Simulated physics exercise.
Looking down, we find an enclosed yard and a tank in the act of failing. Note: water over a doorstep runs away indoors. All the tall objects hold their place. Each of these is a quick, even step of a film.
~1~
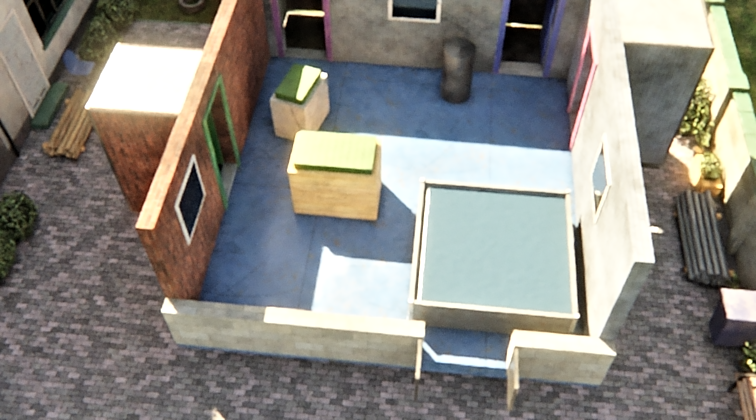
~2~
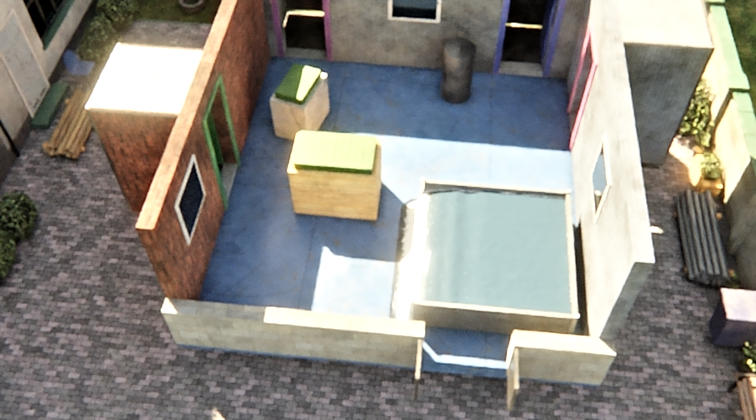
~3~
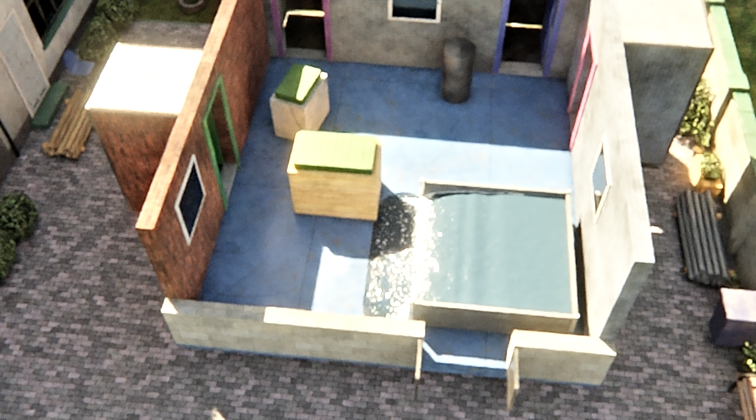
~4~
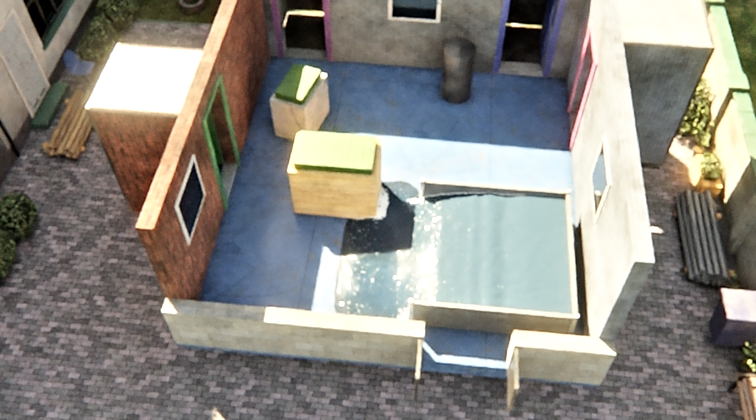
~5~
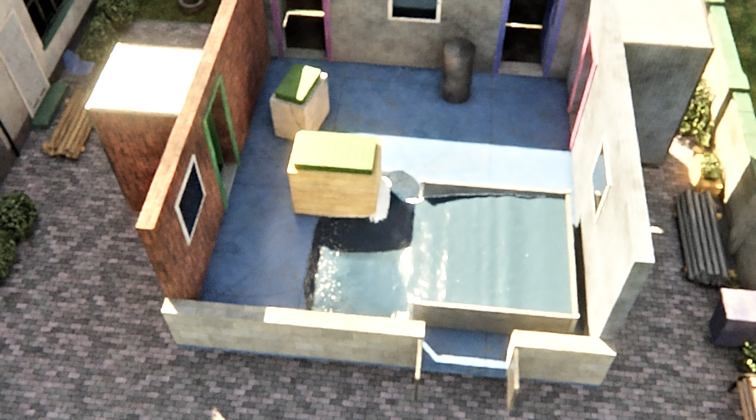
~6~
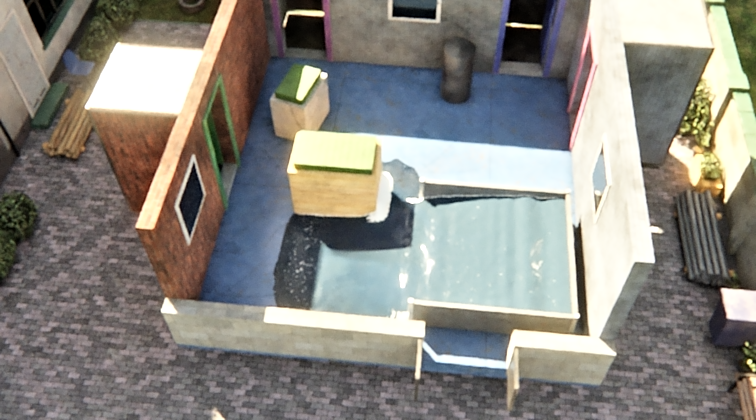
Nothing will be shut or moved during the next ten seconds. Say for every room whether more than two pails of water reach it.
One by one: The purple door lets too much in there; the green door lets too much in there; the blue door lets in little enough there; the pink door lets too much in there.
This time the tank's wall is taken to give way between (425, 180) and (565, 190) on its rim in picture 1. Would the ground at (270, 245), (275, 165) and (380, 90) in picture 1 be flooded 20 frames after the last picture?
Result, in sequence: Spared by the spill, spared by the spill, sodden.
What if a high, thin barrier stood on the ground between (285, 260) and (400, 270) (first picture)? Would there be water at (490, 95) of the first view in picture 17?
Spot check: Untouched.
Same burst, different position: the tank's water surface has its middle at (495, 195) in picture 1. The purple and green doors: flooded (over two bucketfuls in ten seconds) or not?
The purple door door overshoots the limit, while the green door door overshoots the limit.
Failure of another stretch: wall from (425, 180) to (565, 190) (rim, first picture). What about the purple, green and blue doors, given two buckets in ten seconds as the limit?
Result: Purple door tops it, green door misses it, blue door tops it.
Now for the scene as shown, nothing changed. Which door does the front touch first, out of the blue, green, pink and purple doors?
It's the green-painted one.
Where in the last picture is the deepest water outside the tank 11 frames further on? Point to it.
About (193, 322).
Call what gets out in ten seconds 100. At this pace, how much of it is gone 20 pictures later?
Around 5 % of the total, roughly.
A moment on, water covers 35 % of the floor; the purple door not reached, the green door not reached, the blue door not reached, the pink door not reached.
Next, water covers 50 % of the floor; the purple door not reached, the green door under two buckets in, the blue door not reached, the pink door not reached.
Then, water covers 70 % of the floor; the purple door not reached, the green door over two buckets in, the blue door wet at the sill, nothing in, the pink door not reached.
Later, water covers 85 % of the floor; the purple door far over two buckets in, the green door over two buckets in, the blue door wet at the sill, nothing in, the pink door wet at the sill, nothing in.
In the end, water covers 100 % of the floor; the purple door far over two buckets in, the green door over two buckets in, the blue door wet at the sill, nothing in, the pink door over two buckets in.
